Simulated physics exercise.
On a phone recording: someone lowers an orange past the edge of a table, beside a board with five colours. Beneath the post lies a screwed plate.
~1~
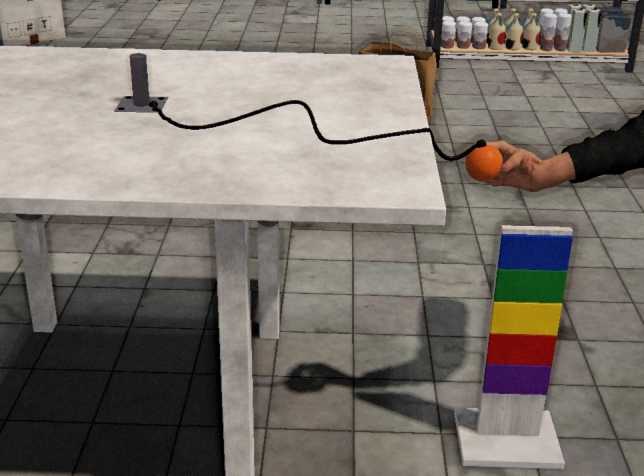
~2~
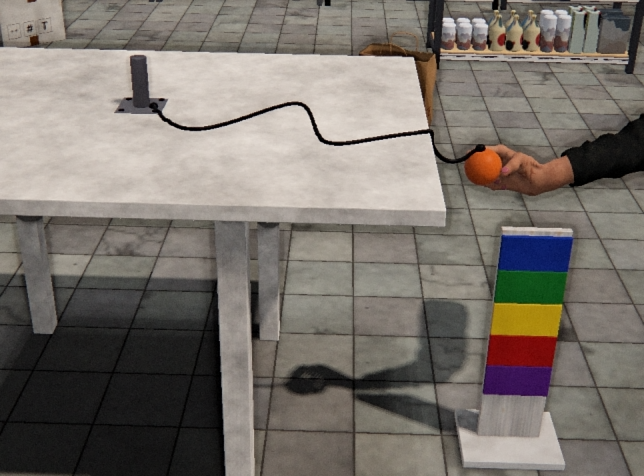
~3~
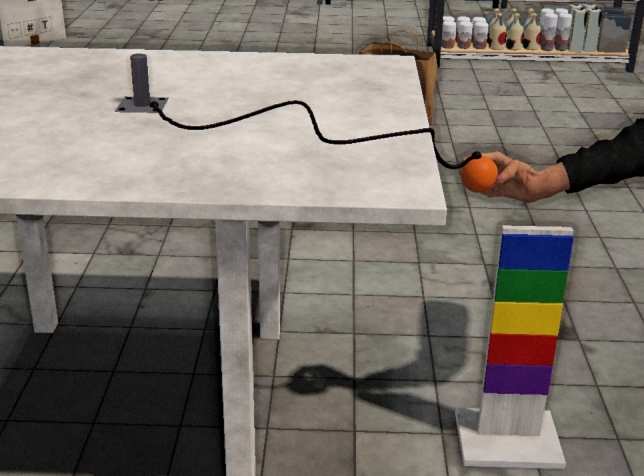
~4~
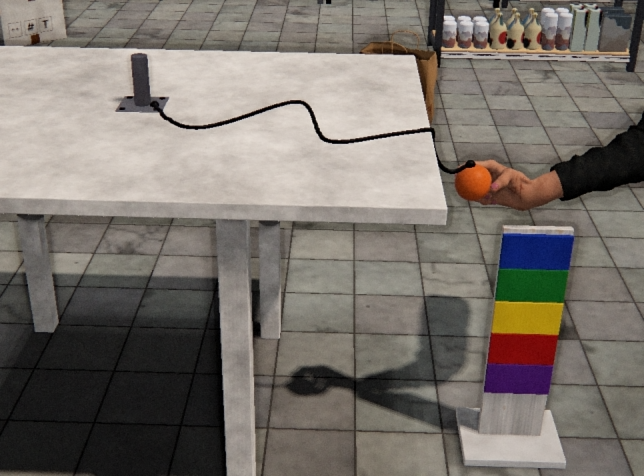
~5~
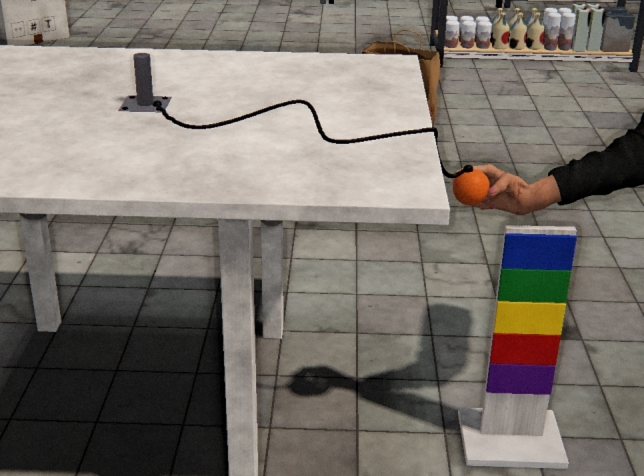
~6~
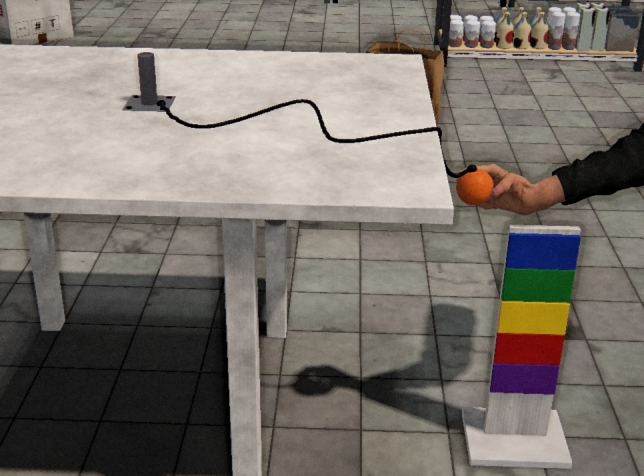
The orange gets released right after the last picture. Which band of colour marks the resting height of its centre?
The red band marks it.
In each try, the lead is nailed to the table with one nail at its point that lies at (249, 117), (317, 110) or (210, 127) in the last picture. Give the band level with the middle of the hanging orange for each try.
Lab note: Try 1 yellow; try 2 green; try 3 yellow.
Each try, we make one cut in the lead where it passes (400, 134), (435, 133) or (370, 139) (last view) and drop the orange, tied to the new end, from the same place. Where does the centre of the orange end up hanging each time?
In that order: (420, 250), (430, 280) and (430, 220).
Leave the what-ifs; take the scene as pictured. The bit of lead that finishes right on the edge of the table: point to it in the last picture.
Location: About (322, 124).
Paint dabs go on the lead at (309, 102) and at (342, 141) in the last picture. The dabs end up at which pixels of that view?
First: (375, 117). Second: (432, 177).
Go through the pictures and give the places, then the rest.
Orange (484, 163); blue (535, 254); green (531, 287); yellow (526, 320); red (521, 351); purple (517, 381), in the first frame.
Orange (483, 167); lead through (169, 121) (242, 119) (307, 109) (323, 141) (410, 134), in the second frame.
Orange (479, 174), in the third frame.
Orange (473, 183); lead through (170, 120) (243, 117) (308, 107) (324, 139) (411, 132), in the fourth frame.
Orange (471, 187), in the fifth frame.
Orange (475, 187); lead through (177, 119) (250, 117) (314, 106) (330, 139) (417, 132), in the sixth frame.
Soon after, orange near (455, 309); level with yellow.
Then, orange near (397, 332); level with red.
Further on, orange near (431, 338); level with red.
At rest, orange near (417, 336); level with red. Its centre hangs level with the red band.
